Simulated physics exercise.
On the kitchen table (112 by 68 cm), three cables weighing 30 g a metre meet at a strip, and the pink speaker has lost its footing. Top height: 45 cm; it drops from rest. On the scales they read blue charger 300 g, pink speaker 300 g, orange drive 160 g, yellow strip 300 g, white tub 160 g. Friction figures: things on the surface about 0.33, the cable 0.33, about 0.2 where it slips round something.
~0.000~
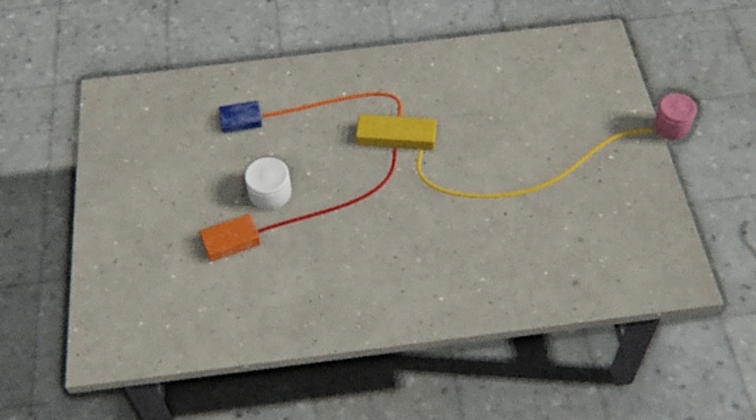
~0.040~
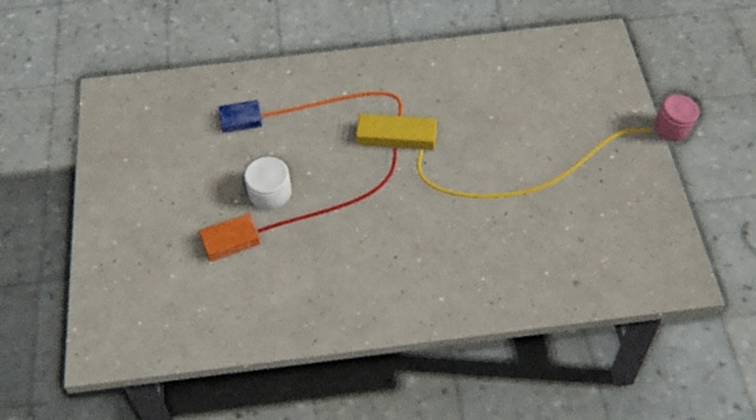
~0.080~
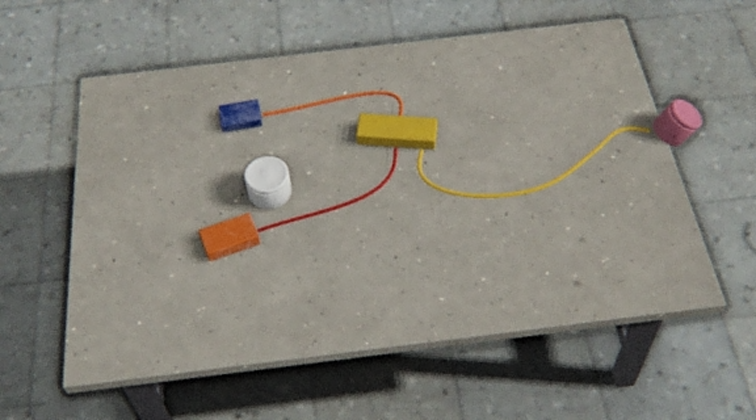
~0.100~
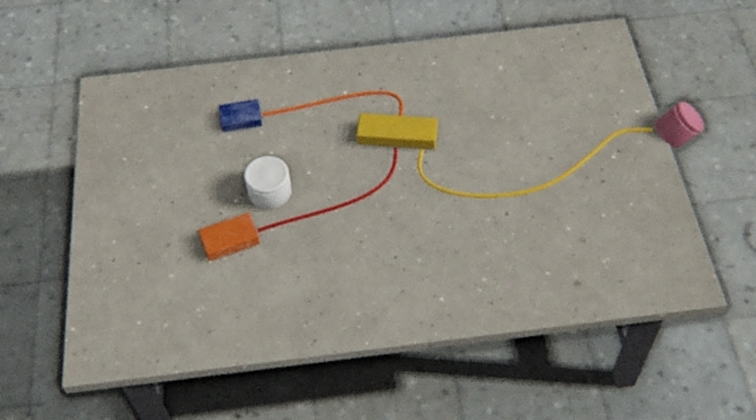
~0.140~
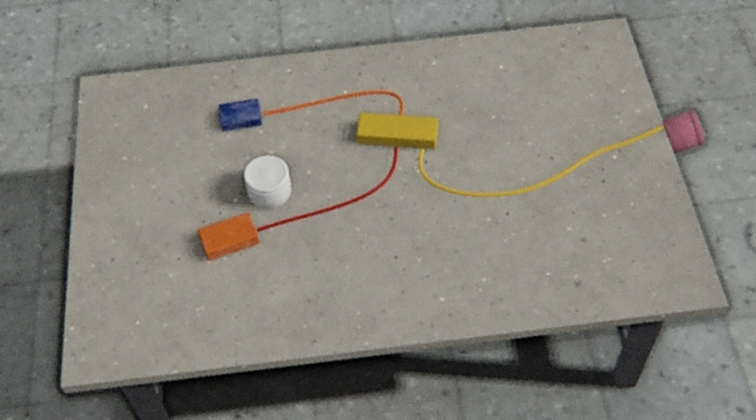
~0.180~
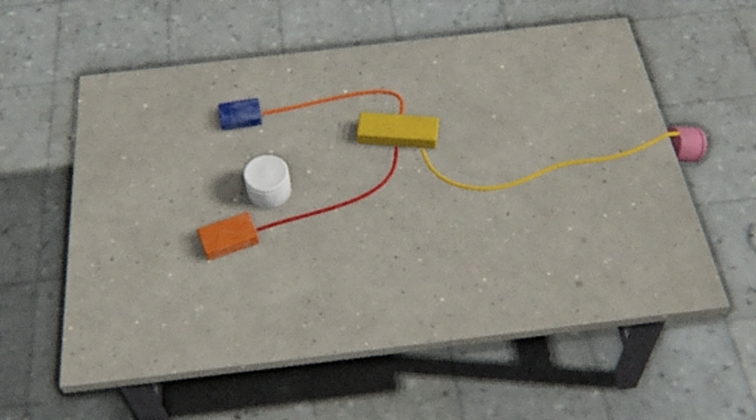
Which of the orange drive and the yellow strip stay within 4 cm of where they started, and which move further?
Outcome: The orange drive moves further, the yellow strip moves further.
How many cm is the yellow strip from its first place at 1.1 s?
12 cm.
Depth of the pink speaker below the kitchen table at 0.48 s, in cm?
Depth: About 25 cm.
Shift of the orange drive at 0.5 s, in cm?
Looks like close to 12 cm, more or less.
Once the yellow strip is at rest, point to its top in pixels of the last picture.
It comes to rest at roughly (464, 131).
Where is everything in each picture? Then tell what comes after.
The first frame shows orange drive (229, 234); yellow strip (396, 127); yellow cable runs through (468, 196) (528, 191) (576, 165) (619, 136).
The second frame shows pink speaker (680, 108); yellow cable runs through (529, 191) (618, 134).
The third frame shows pink speaker (677, 123); yellow cable runs through (530, 191) (617, 132).
The fourth frame shows pink speaker (680, 125); yellow cable runs through (530, 191) (619, 133).
The fifth frame shows pink speaker (683, 132); yellow cable runs through (532, 188) (633, 140).
The sixth frame shows orange drive (227, 232); yellow strip (398, 125); yellow cable runs through (486, 189) (542, 172) (599, 160) (653, 142).
At 0.5 s, the strip's end of the yellow cable at (476, 139); orange drive 12 cm off its start, yellow strip 9 cm off its start, pink speaker over the edge.
At 0.8 s, the strip's end of the yellow cable at (495, 137); orange drive 13 cm off its start, yellow strip 12 cm off its start, white tub 4 cm off its start.
At 1.1 s, the strip's end of the yellow cable at (495, 137); orange drive 13 cm off its start at (301, 214), yellow strip 12 cm off its start at (464, 131), pink speaker over the edge.
At 1.4 s, the strip's end of the yellow cable at (495, 137); orange drive 13 cm off its start, yellow strip 12 cm off its start, pink speaker over the edge.
At 2.6 s, the strip's end of the yellow cable at (495, 137); orange drive 13 cm off its start at (301, 214), yellow strip 12 cm off its start at (464, 131), pink speaker over the edge, white tub 4 cm off its start at (277, 155).
